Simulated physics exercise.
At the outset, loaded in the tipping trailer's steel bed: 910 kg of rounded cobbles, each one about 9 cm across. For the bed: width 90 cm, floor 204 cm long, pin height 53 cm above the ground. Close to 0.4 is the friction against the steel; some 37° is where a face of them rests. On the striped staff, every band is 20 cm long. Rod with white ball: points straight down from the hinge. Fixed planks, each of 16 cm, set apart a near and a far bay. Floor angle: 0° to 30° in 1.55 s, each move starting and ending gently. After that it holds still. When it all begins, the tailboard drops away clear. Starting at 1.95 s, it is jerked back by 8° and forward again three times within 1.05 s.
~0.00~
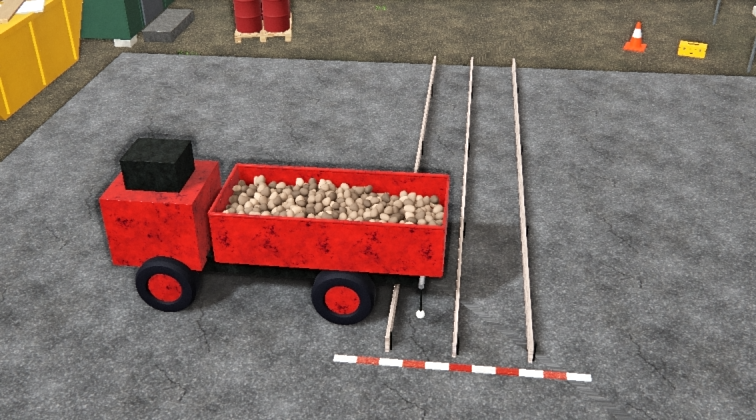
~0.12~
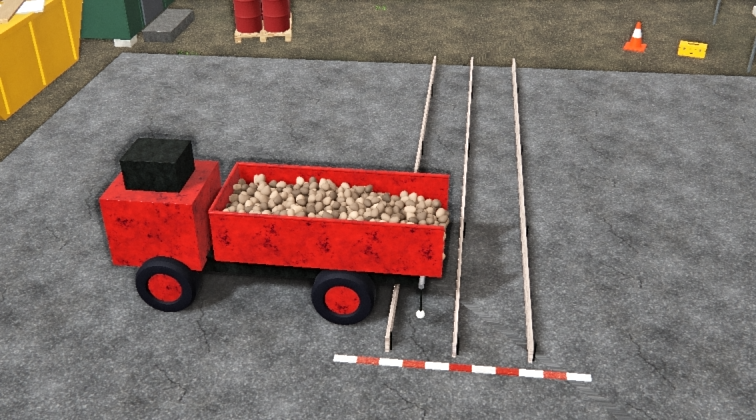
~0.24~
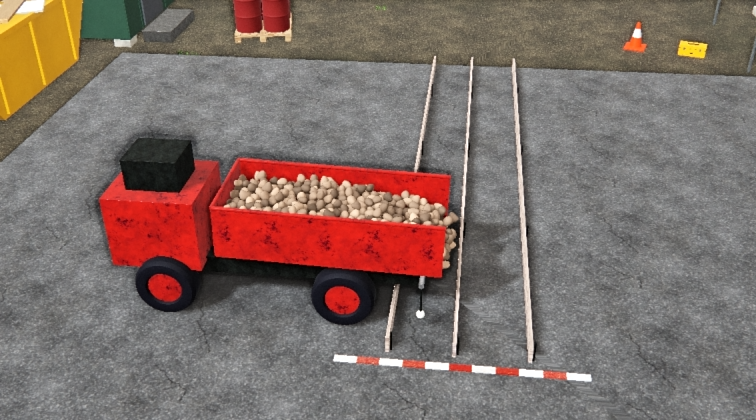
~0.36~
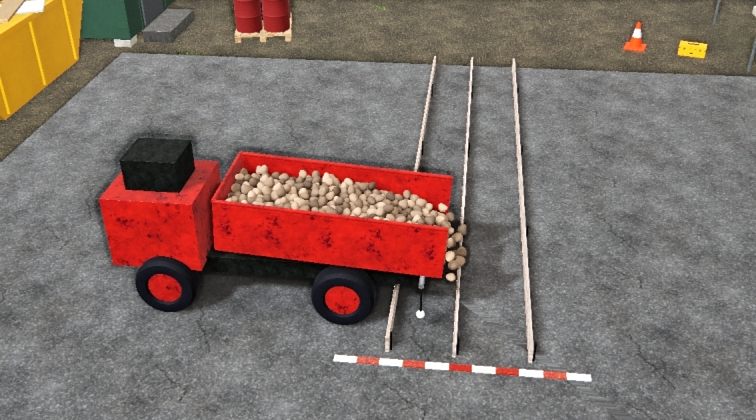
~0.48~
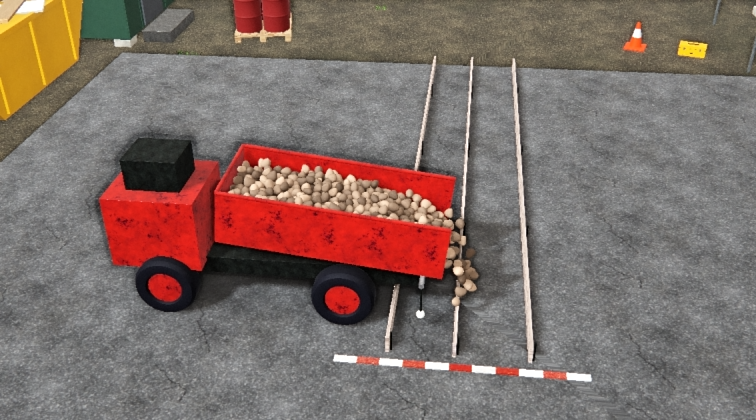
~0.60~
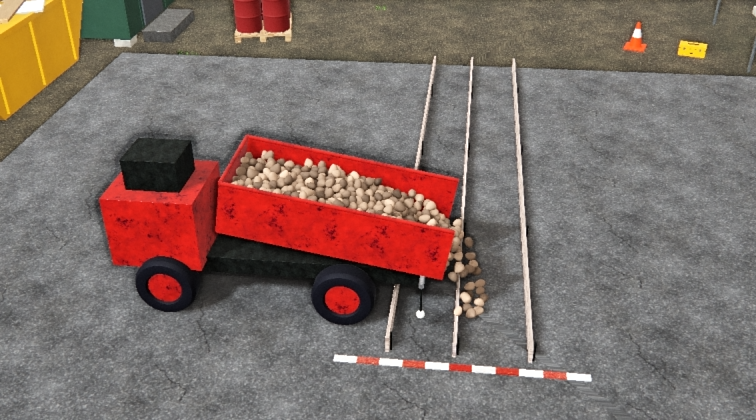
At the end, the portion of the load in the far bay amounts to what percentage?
It amounts to roughly 60 per cent.
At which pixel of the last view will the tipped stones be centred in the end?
Somewhere near pixel (492, 294).
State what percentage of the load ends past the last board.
I'd say close to 20 per cent of the whole load.
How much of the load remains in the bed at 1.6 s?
It holds some 65 per cent.
After 1.2 s the floor is at 25°; 88 % in the bed, 3 % in the near bay, 10 % in the far bay; the foremost stones are at (505, 300).
After 1.6 s the floor is at 30°; 66 % in the bed, 3 % in the near bay, 31 % in the far bay; the foremost stones are at (522, 305).
After 3.5 s the floor is at 30°; 0 % in the bed, 17 % in the near bay, 64 % in the far bay, 19 % past the last board; the foremost stones are at (656, 329).
After 6.1 s the floor is at 30°; 0 % in the bed, 19 % in the near bay, 61 % in the far bay, 20 % past the last board; the foremost stones are at (656, 329).
